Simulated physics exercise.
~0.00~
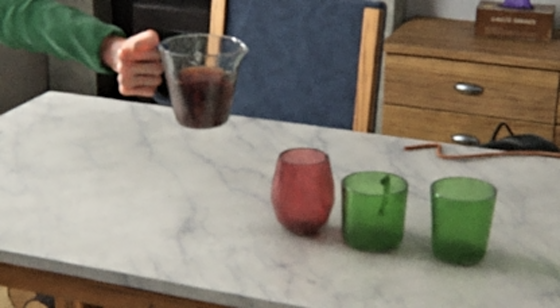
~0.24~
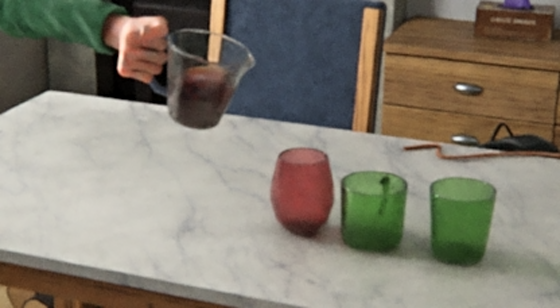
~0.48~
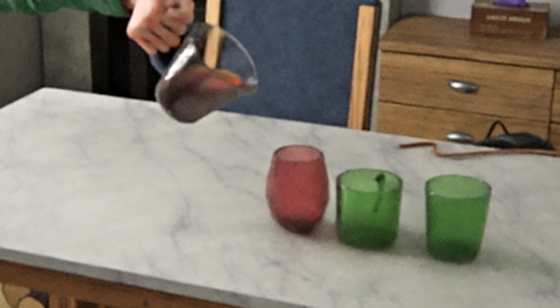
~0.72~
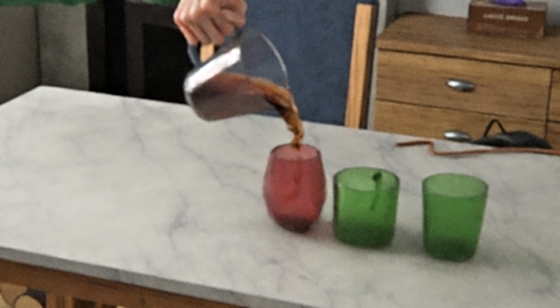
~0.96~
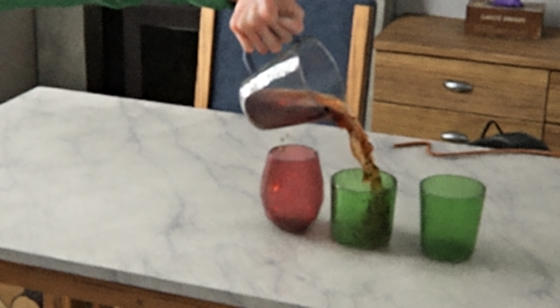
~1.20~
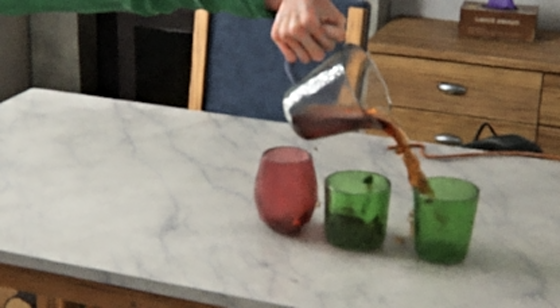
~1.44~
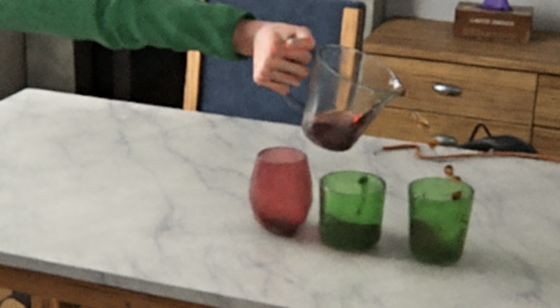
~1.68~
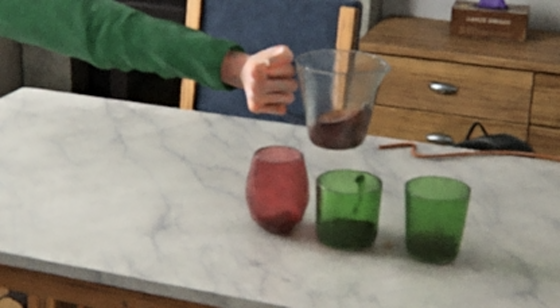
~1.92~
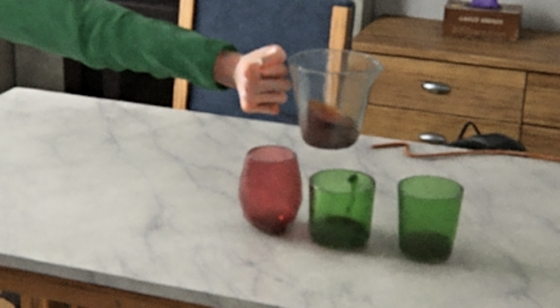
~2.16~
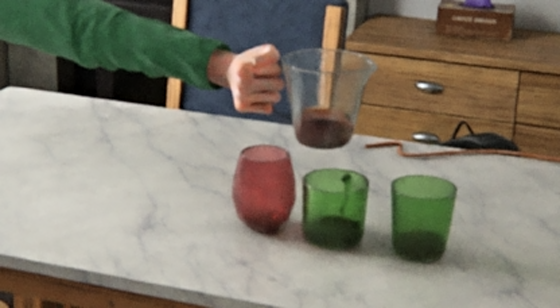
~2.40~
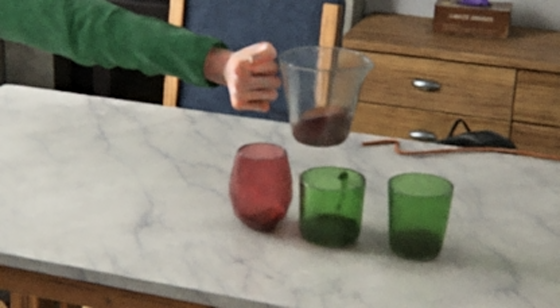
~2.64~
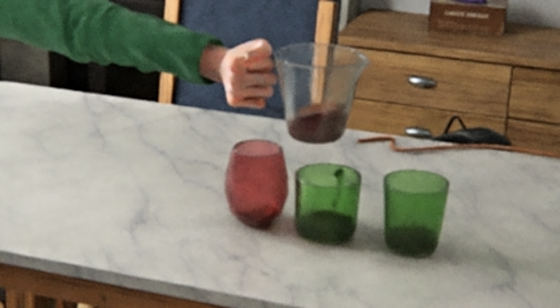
On a marble-patterned table, a hand pours brown liquid across three glasses, then levels the jug.
